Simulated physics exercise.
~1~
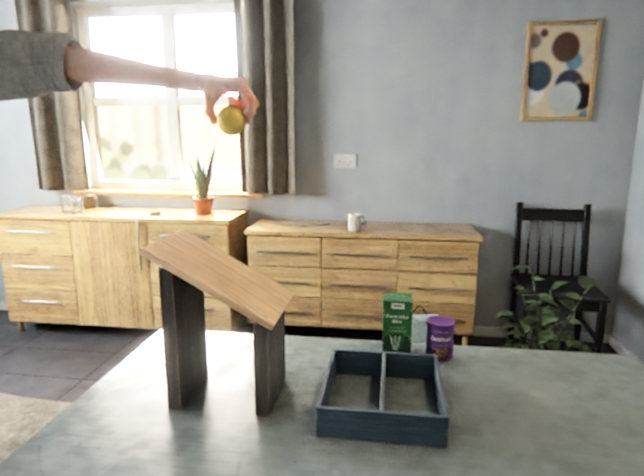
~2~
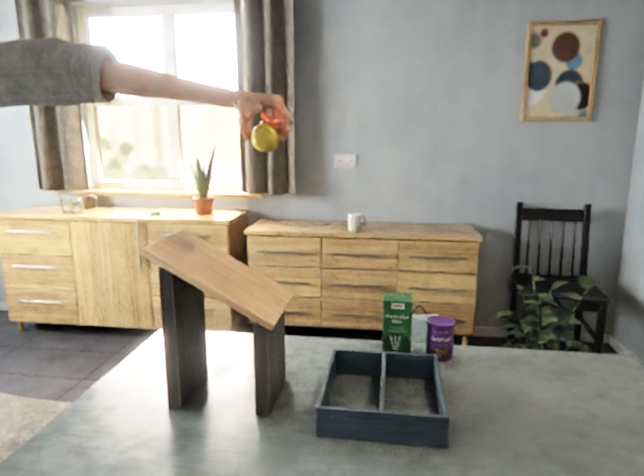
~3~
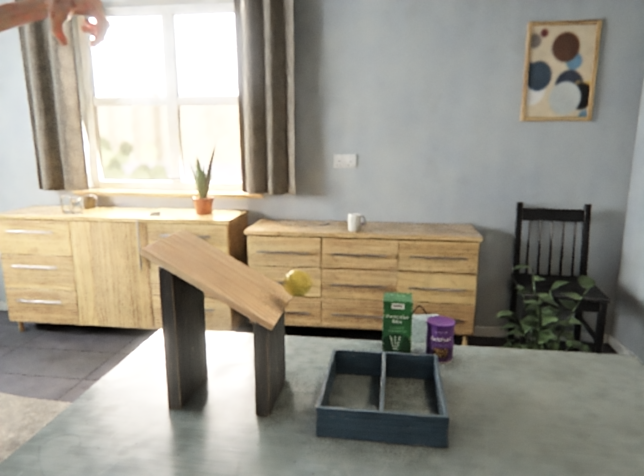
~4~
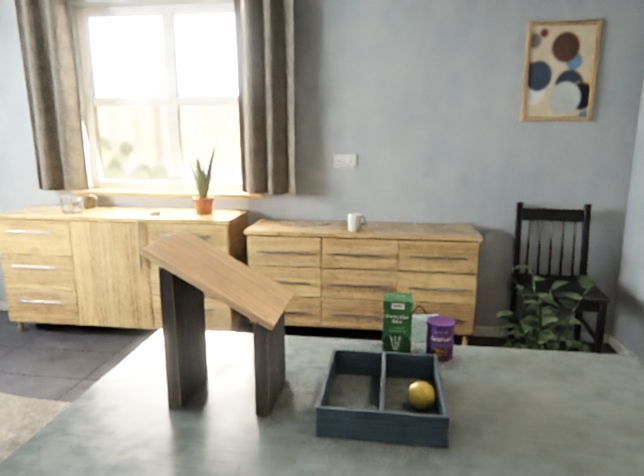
In a bright room with grey walls, seen from a fixed spot in front of a pale table, a wooden board slopes down to the right on two dark supports. To its right sits a dark blue tray with two bays, with a green carton and a purple tin behind it. A hand reaching in from the left holds a yellow lemon above the board and moves it right and slightly down. The hand lets go and draws back as the lemon drops to the board's lower end. The lemon then comes to rest in the tray's farther, right-hand bay, with the carton and tin undisturbed.
